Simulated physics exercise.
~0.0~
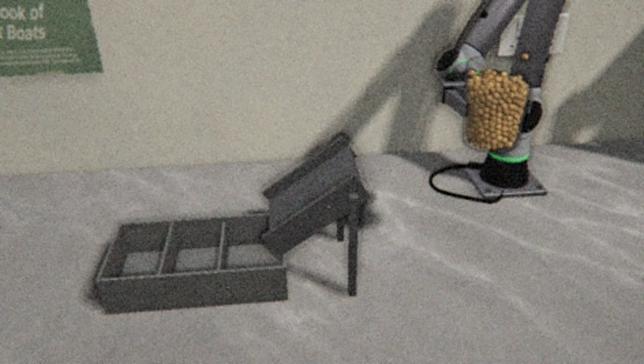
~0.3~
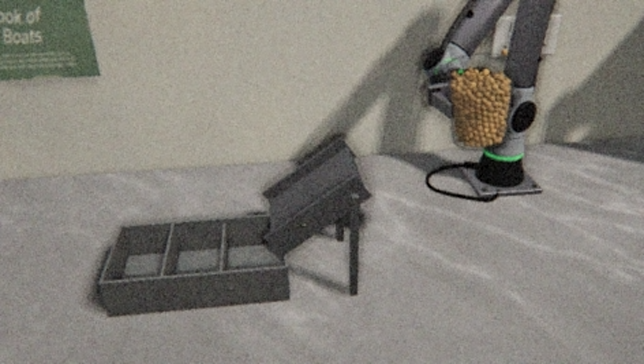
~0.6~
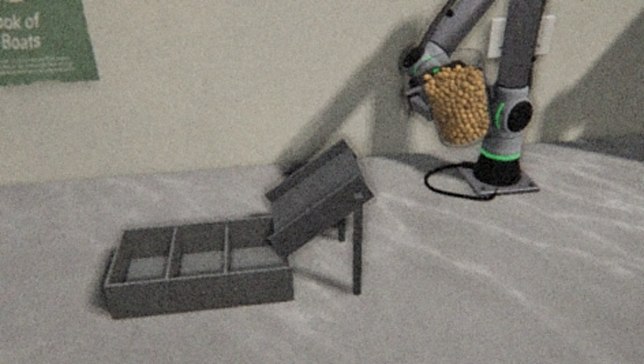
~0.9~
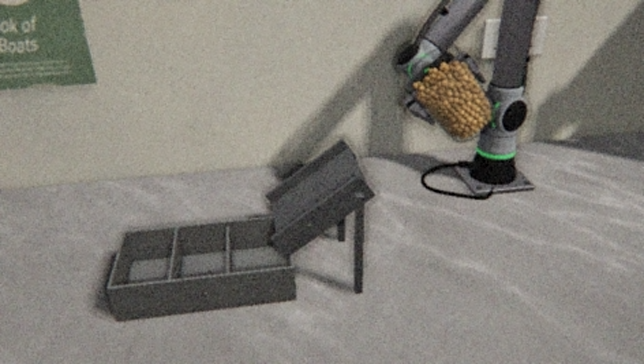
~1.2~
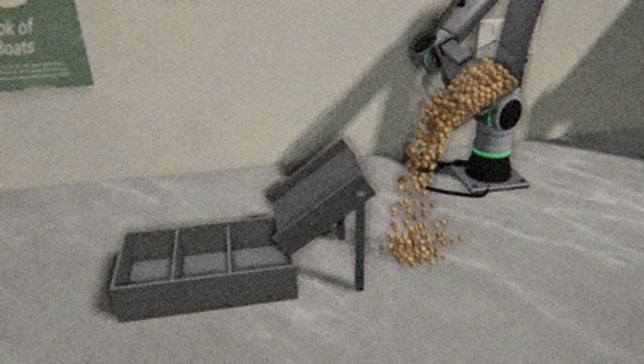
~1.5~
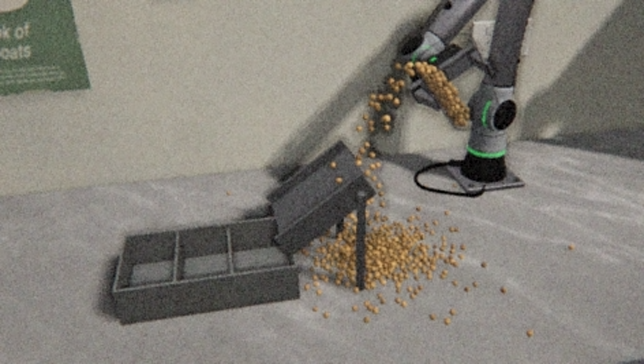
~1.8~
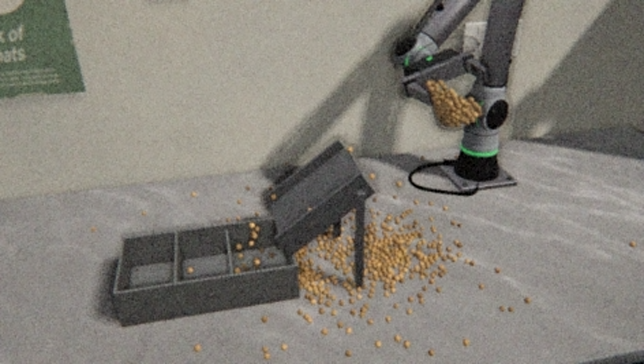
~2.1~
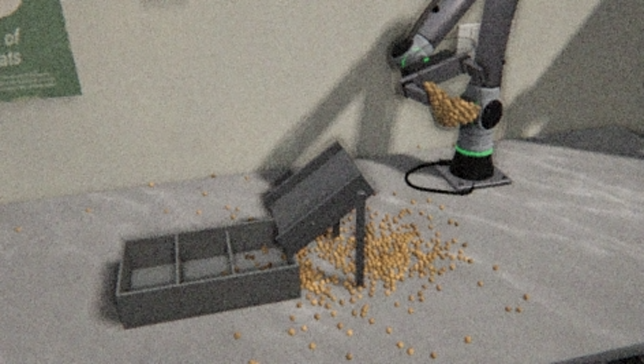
A grey robot arm with glowing green rings holds a tumbler full of tan chickpeas at the back right of a pale grey tabletop, seen from slightly above as the view drifts gently sideways. Nearer the left stand a dark sloping chute on legs and an open three-part box, with a green poster on the wall behind. The arm moves left, tips the tumbler over, and chickpeas pour down mostly short of the chute. It then tilts back, keeping some chickpeas, while most lie scattered around the chute's legs and only a few reach the box.
